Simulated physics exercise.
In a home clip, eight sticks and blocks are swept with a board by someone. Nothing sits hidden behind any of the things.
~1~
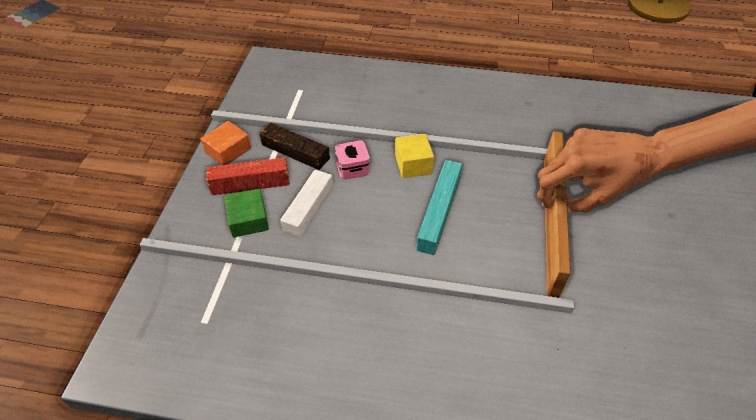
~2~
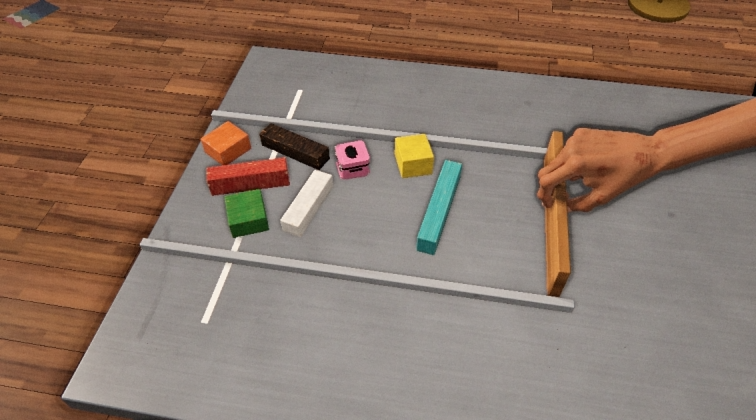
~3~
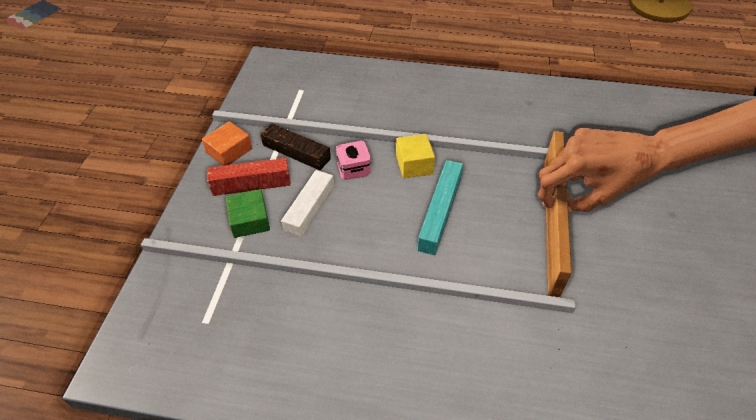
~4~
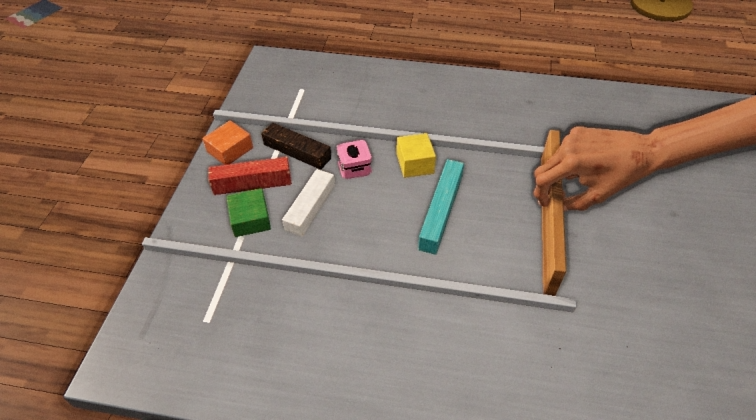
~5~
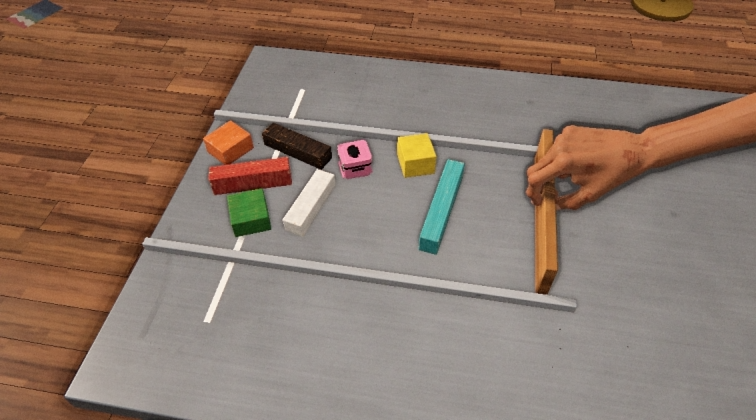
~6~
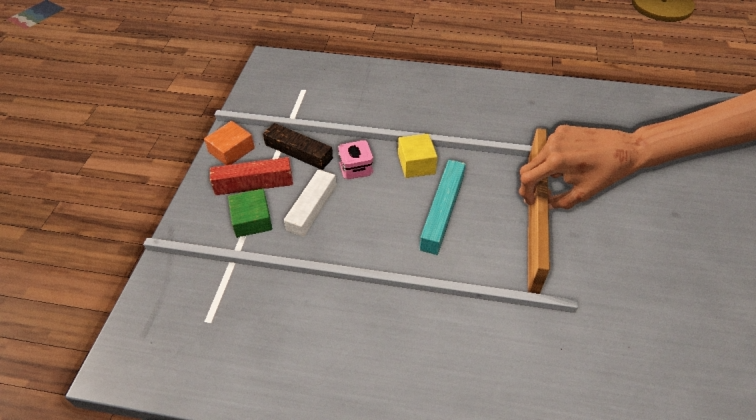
A hand slides a wooden board slightly left between two rails, while the colourful blocks and sticks ahead of it stay still.
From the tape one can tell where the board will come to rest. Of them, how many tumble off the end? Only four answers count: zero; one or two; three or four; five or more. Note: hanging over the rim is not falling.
The number gone is nought.
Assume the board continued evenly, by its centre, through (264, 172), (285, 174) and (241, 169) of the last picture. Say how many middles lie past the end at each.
Respectively, 0, 0 and 3.
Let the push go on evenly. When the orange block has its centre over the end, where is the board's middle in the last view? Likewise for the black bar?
At (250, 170) for the orange block; at (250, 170) for the black bar.
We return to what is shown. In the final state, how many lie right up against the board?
Tally at the end: 2.
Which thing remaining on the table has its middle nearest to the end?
Closest at the end: The red bar.
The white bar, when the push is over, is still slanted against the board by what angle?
The angle is about 0 degrees.
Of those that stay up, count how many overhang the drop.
Result: 3.
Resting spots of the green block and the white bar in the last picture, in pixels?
Result: One at about (195, 205), the other at about (228, 198).
Soon after, none off yet; orange block at rest near (230, 143); red bar at rest near (252, 176); green block at rest near (250, 213).
After that, none off yet; orange block moving near (222, 147); red bar displaced a little near (219, 177); green block displaced a little near (233, 209).
In the end, the number that fall off is zero.
